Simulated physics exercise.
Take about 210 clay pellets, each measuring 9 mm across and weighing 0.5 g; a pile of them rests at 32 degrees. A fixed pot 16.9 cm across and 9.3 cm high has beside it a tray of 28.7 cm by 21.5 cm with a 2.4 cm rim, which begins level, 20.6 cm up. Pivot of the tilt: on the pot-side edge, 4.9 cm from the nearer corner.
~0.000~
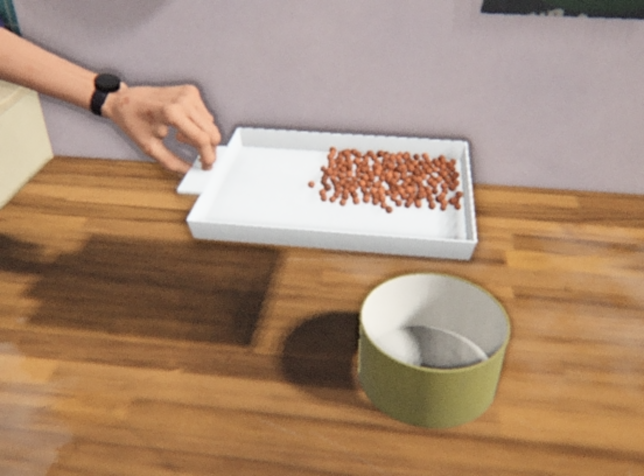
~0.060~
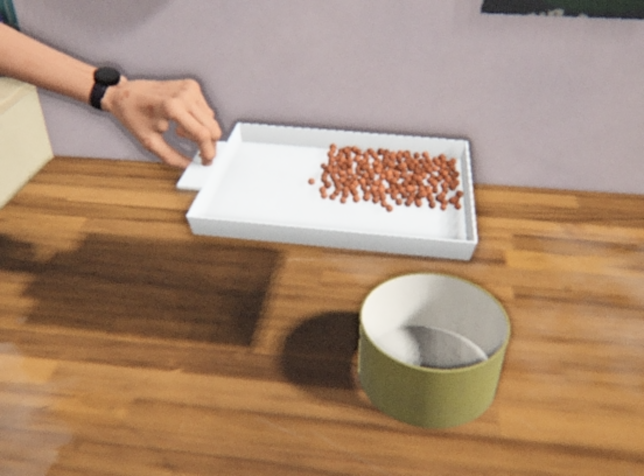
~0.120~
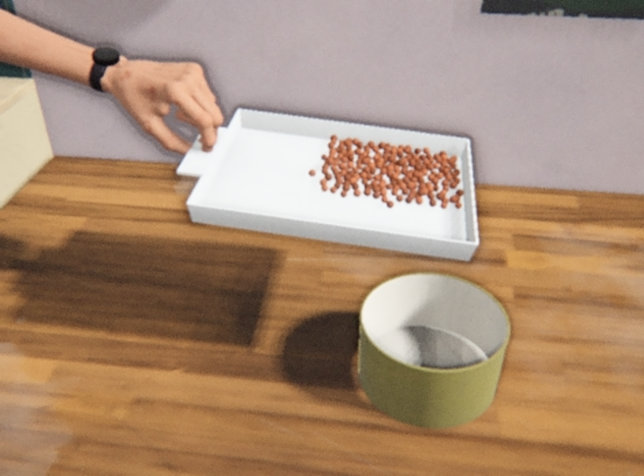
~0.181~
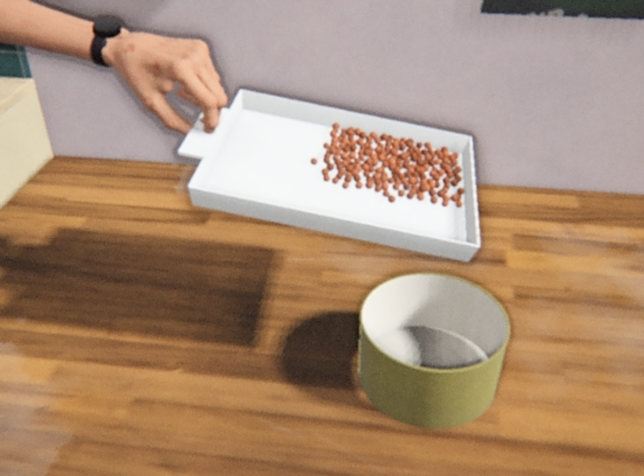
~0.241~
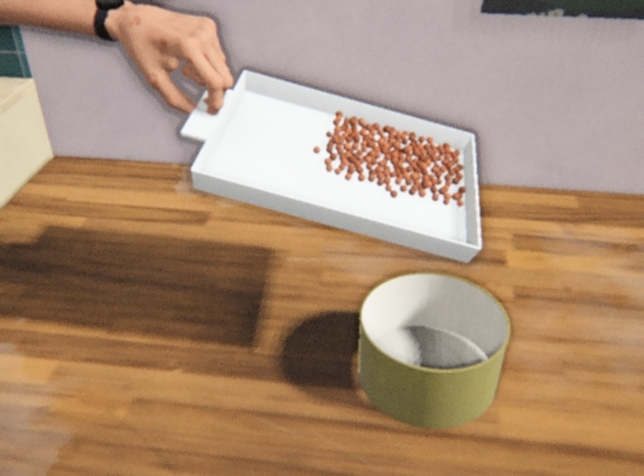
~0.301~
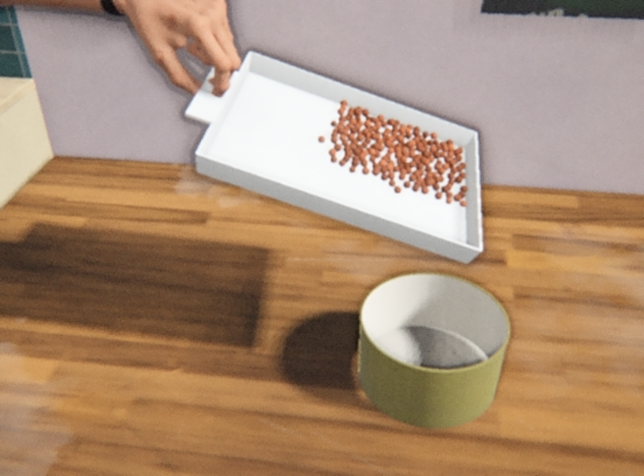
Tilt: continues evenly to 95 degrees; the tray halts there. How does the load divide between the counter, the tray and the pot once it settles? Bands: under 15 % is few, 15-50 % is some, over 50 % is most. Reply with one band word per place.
Counter most, left on the tray few, pot some.
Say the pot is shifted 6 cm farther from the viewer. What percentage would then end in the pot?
I'd put it at around 0 per cent.
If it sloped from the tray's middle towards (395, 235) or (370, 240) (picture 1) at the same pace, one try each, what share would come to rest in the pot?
Estimate: Some 70 % and some 80 % respectively.
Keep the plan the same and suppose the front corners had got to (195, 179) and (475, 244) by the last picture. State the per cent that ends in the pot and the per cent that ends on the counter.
Pot 35; counter 60.
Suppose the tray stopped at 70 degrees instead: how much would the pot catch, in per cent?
I'd expect some 0 per cent in the pot.
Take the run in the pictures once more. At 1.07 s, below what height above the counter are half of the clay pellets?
Some 26 cm.
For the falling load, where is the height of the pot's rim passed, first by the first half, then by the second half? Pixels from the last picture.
At about (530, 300), then at (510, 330).
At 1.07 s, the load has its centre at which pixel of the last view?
(481, 167) or thereabouts.
After 0.76 s, tilt 55 degrees; the tray holds 100 %, the pot 0 %.
Then, at 1.07 s, tilt 80 degrees; the tray holds 100 %, the pot 0 %.
After 1.47 s, tilt 95 degrees; the tray holds 25 %, the pot 5 %.
In the end, at 2.5 s, counter 70 %, tray 0 %, pot 30 %.
